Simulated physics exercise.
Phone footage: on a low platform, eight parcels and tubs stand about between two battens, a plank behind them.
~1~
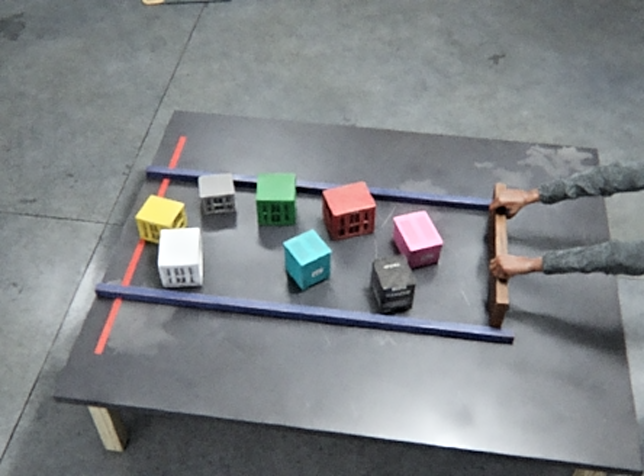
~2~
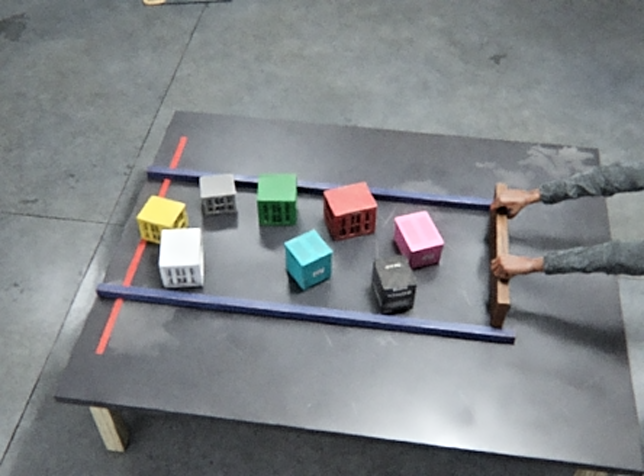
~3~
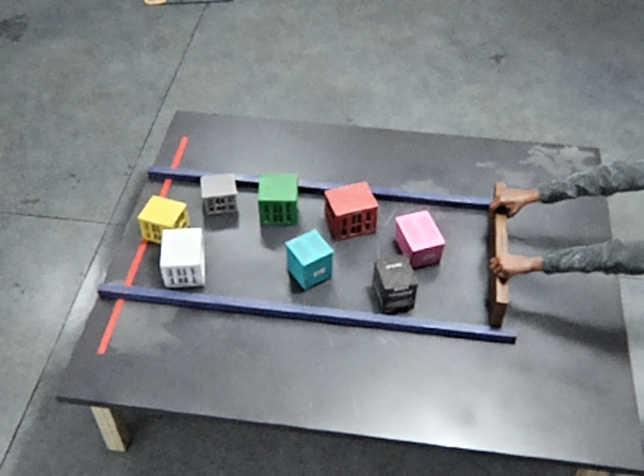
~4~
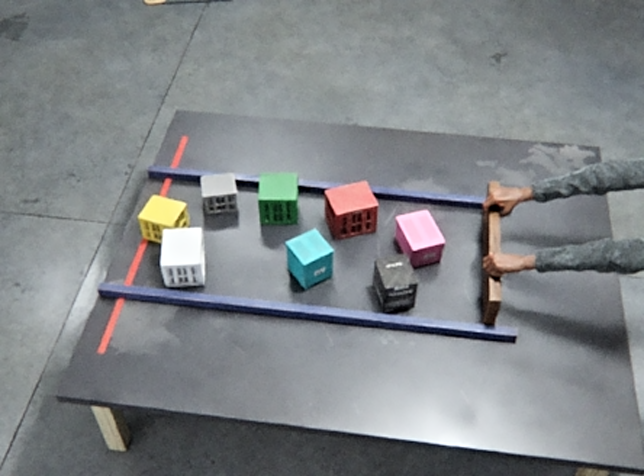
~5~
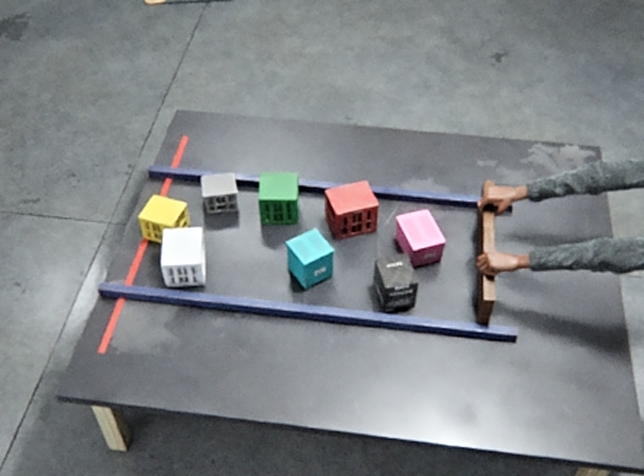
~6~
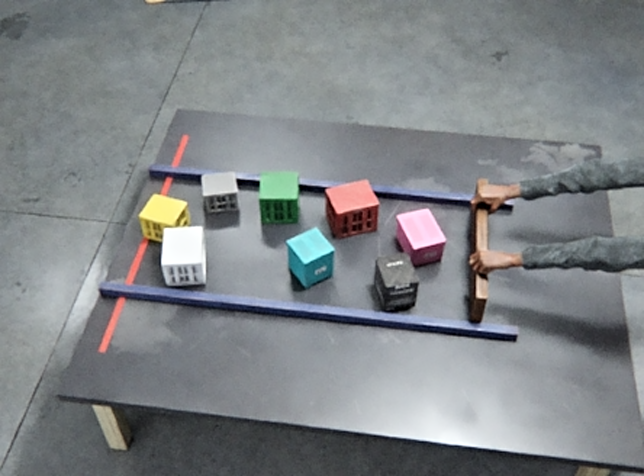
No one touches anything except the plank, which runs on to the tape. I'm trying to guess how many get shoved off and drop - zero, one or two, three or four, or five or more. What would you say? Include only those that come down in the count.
I would say five or more.
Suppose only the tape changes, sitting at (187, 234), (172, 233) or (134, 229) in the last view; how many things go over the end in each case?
The counts would be 3, 5 and 8.
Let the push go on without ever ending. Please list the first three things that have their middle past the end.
It goes the grey crate, after that the green crate, and after that the white crate.
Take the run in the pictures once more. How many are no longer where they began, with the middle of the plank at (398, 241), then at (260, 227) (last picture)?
At the first place 3, at the second 7.
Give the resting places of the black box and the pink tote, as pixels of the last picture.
Black box at about (118, 249), pink tote at about (136, 208).
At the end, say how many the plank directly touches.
That would be 2 of them.
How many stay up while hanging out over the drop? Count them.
The overhang total is 2.
A little later, none off yet; yellow crate at rest near (165, 220); white crate at rest near (185, 256); grey crate at rest near (220, 193).
Next, none off yet; yellow crate at rest near (165, 220); white crate shifted a little near (164, 255); grey crate shifted well along near (147, 179).
When it is over, the number that fall off is five or more; down, red crate, turquoise tote, green crate, grey crate, white crate and yellow crate.
